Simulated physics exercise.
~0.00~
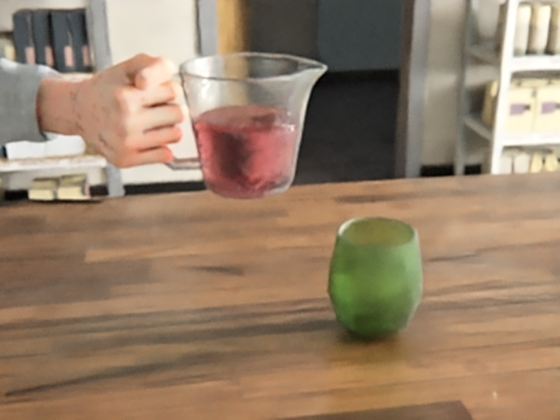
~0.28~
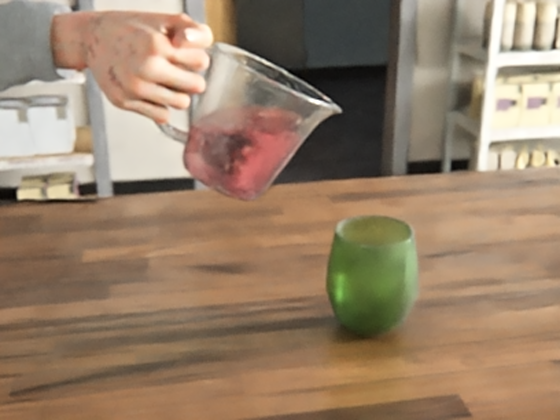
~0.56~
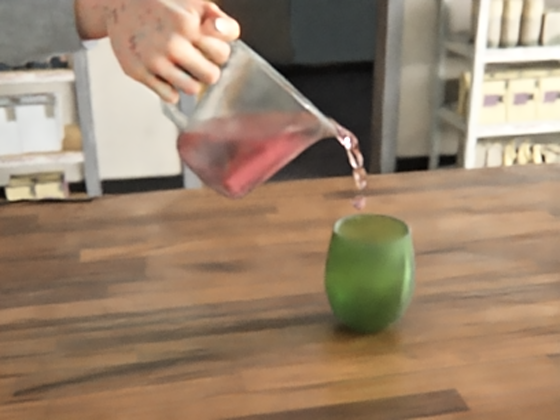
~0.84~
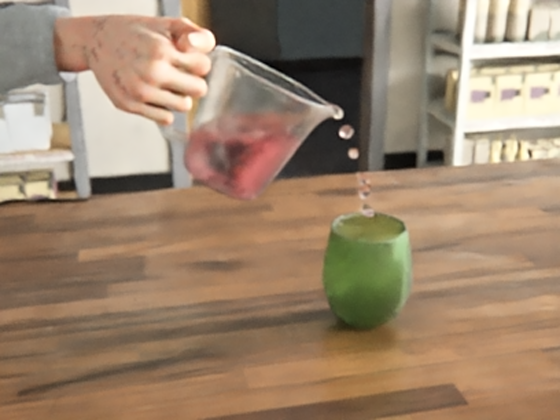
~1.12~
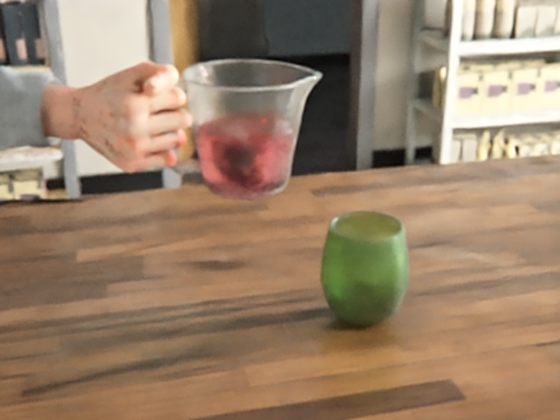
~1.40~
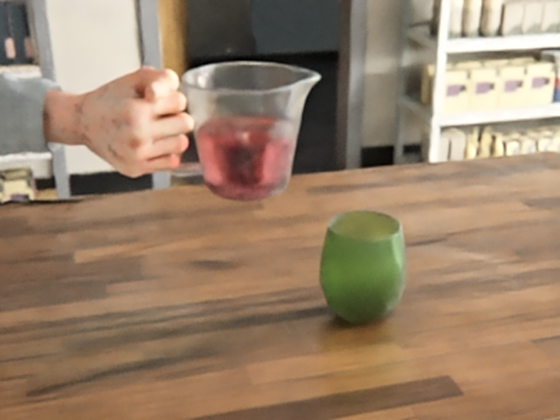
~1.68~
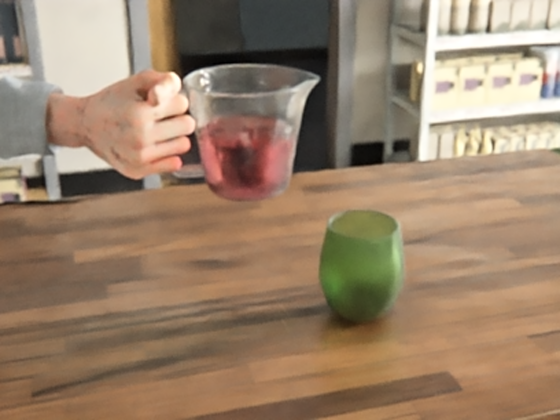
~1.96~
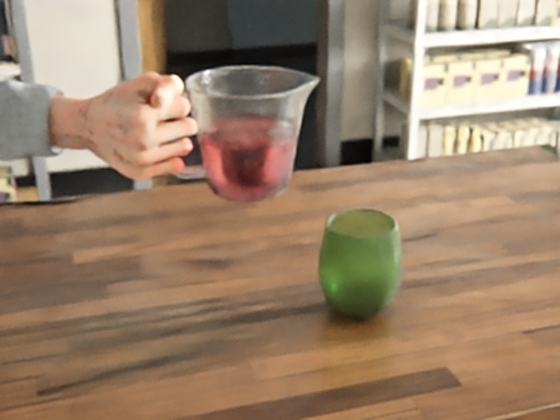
On a wooden counter, a hand tips a jug, pours pink liquid into a green cup, then rights it.
